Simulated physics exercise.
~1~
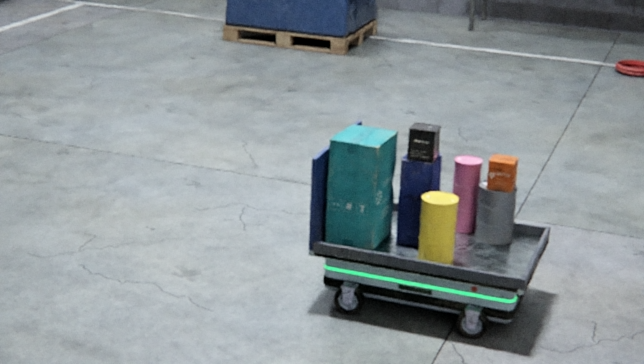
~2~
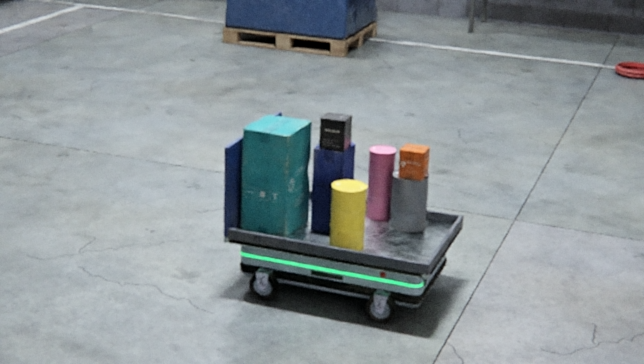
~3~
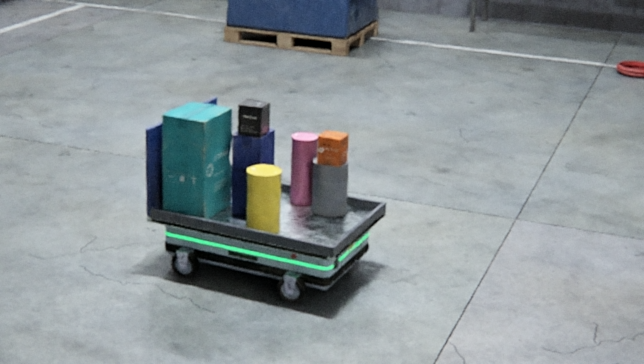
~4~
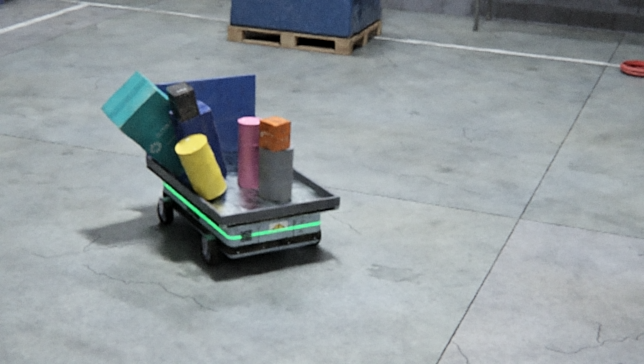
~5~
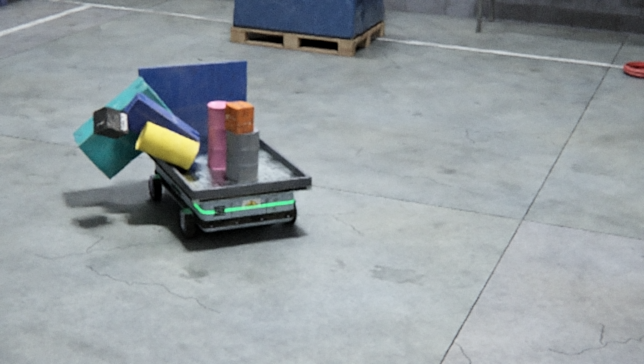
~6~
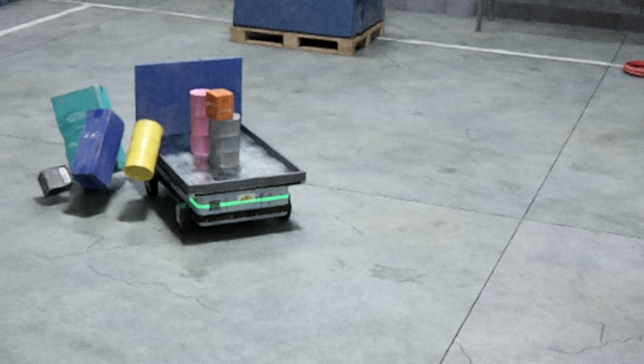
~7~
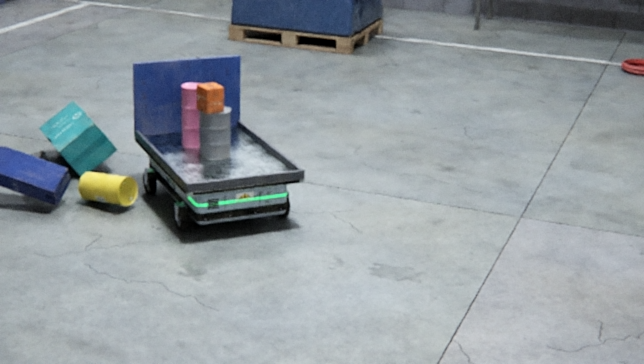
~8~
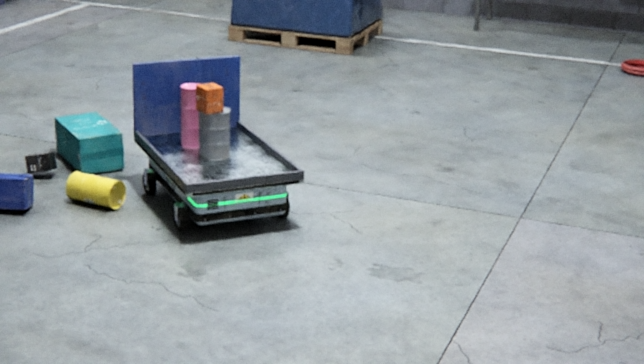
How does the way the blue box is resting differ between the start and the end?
At the start the blue box stands upright on the cart, but by the end it lies on its side on the floor to the left of the cart.
